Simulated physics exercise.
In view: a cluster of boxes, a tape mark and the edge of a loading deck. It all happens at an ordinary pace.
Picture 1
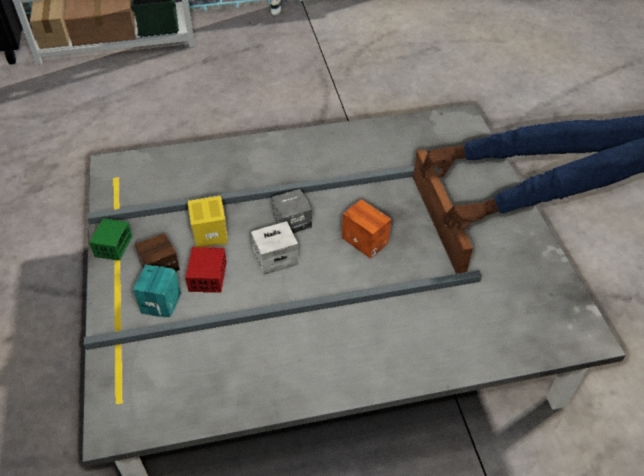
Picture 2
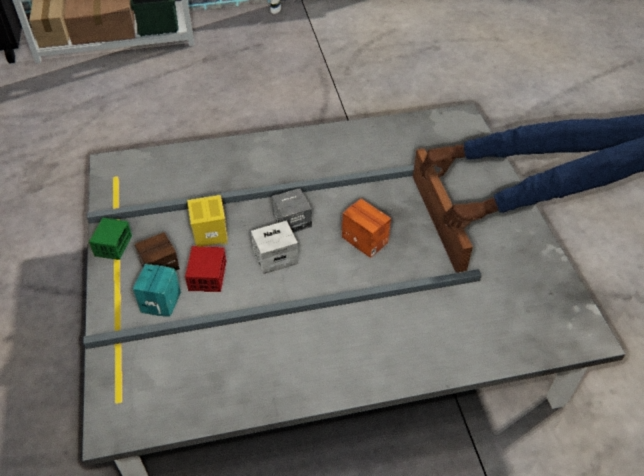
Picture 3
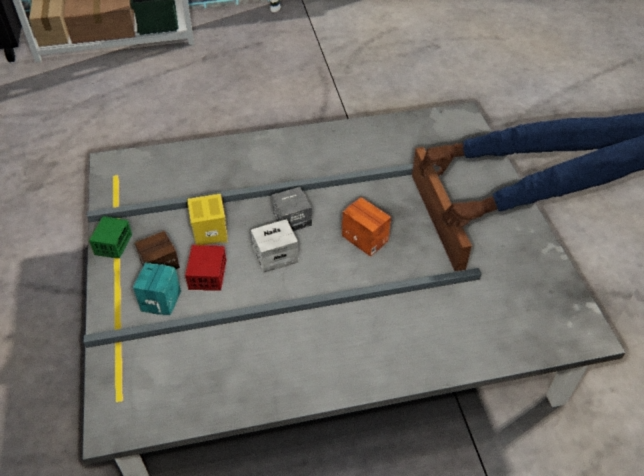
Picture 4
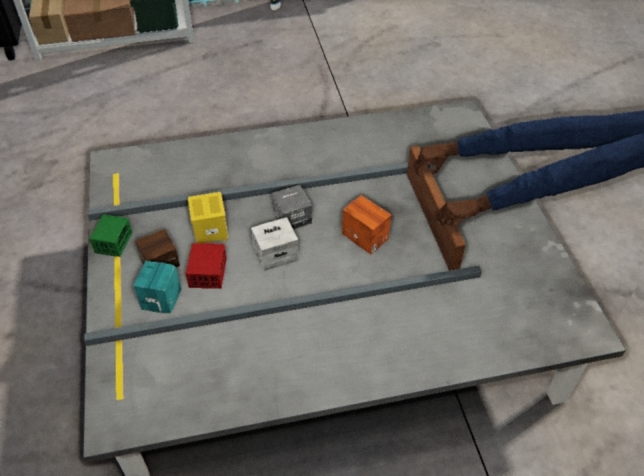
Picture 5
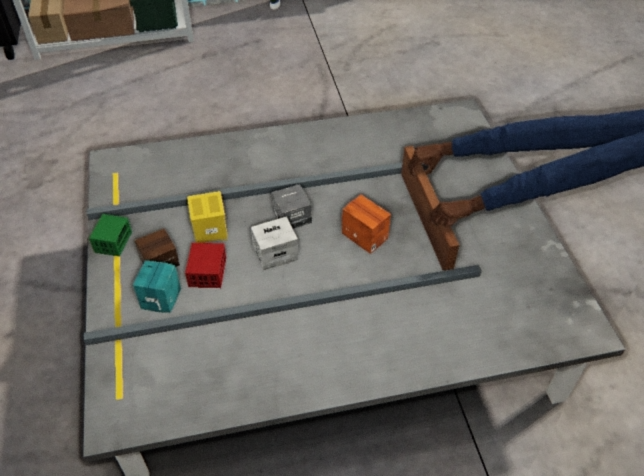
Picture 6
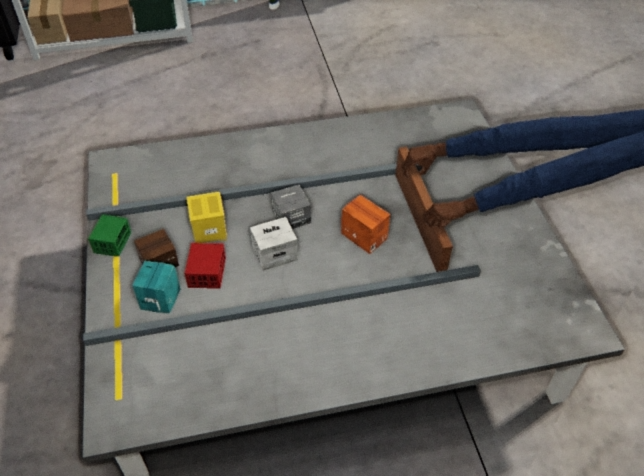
The video shows colored boxes resting between two rails on a gray deck marked with yellow tape, while a pair of hands at the right slides a brown plank slightly left toward the orange parcel, the boxes staying essentially still.
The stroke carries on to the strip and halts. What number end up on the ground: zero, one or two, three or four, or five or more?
The number that fall off is five or more.
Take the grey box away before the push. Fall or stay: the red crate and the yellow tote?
The red crate comes down, the yellow tote does not fall.
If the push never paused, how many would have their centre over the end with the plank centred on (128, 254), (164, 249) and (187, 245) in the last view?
Place by place, 6, 4 and 1.
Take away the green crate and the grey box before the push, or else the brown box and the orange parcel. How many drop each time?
First 4, then 4.
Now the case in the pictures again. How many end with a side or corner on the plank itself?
2 of them.
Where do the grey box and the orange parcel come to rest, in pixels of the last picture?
First (97, 236), then (98, 264).
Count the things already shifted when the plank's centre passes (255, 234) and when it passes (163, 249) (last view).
7 and 8.
A little later, none off yet; green crate at rest near (110, 236); turquoise parcel at rest near (157, 287); brown box at rest near (157, 253).
Next, none off yet; green crate shifted a little near (104, 232); turquoise parcel shifted about its own width near (111, 304); brown box shifted about its own width near (115, 254).
When it is over, the number that fall off is five or more; down, white box, yellow tote, red crate, brown box, turquoise parcel and green crate.
